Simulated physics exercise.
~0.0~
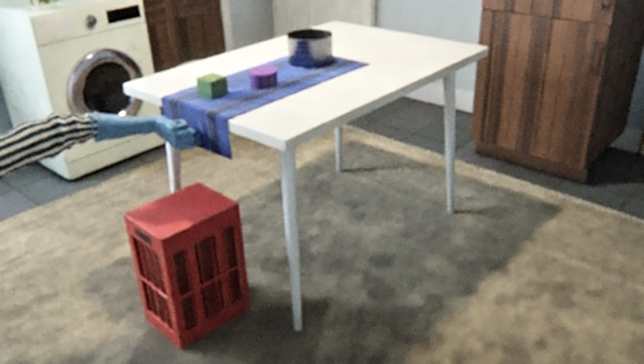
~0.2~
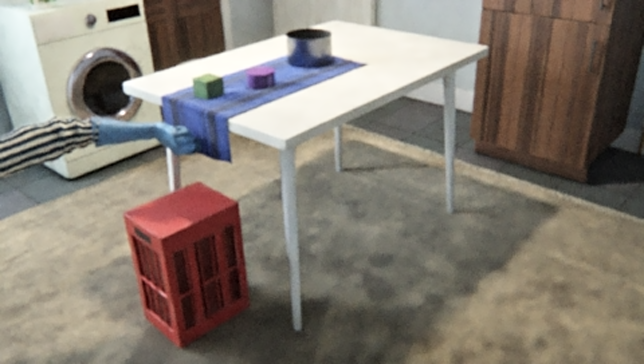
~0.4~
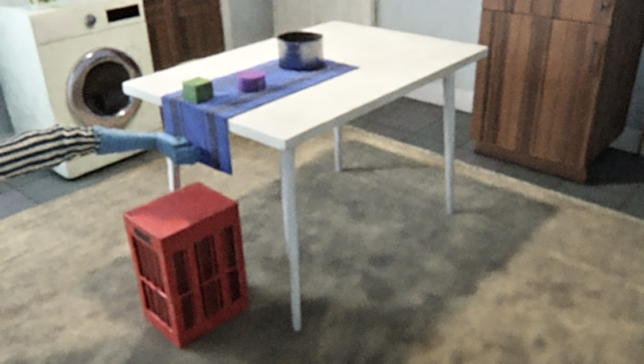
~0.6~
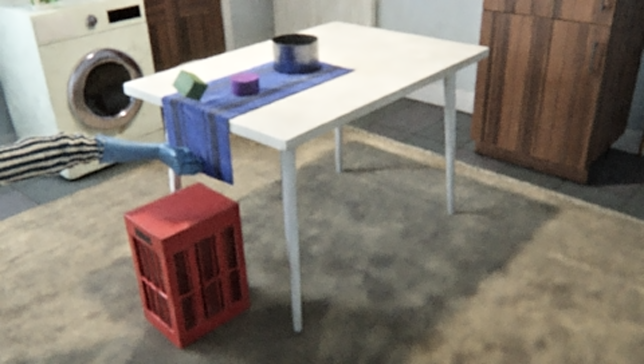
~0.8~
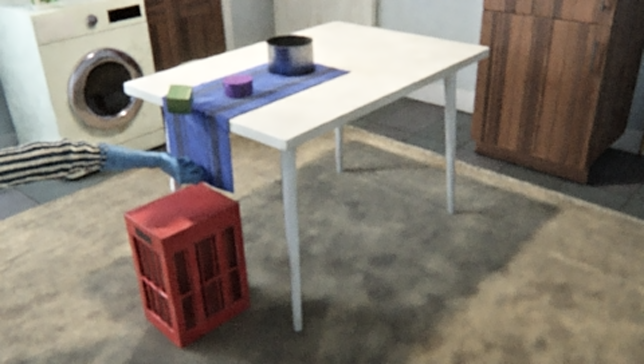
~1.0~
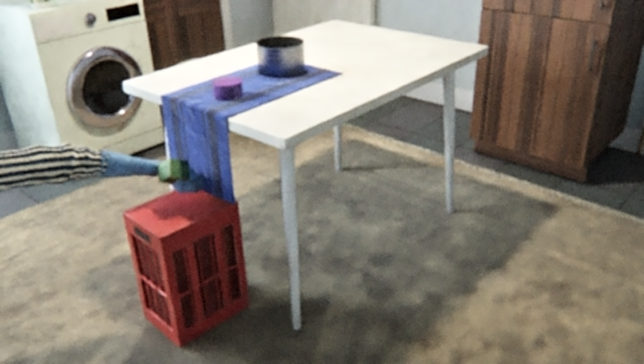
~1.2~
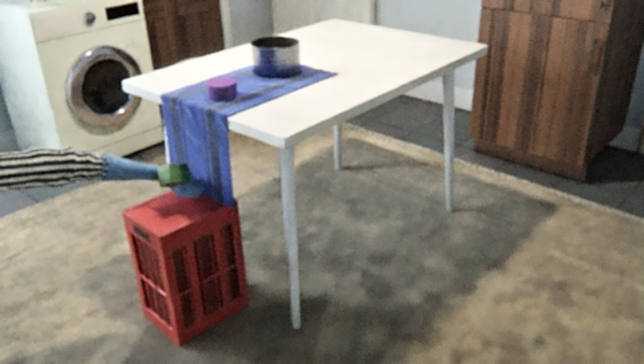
A gloved hand draws the blue towel down to the crate, tipping the green block off.
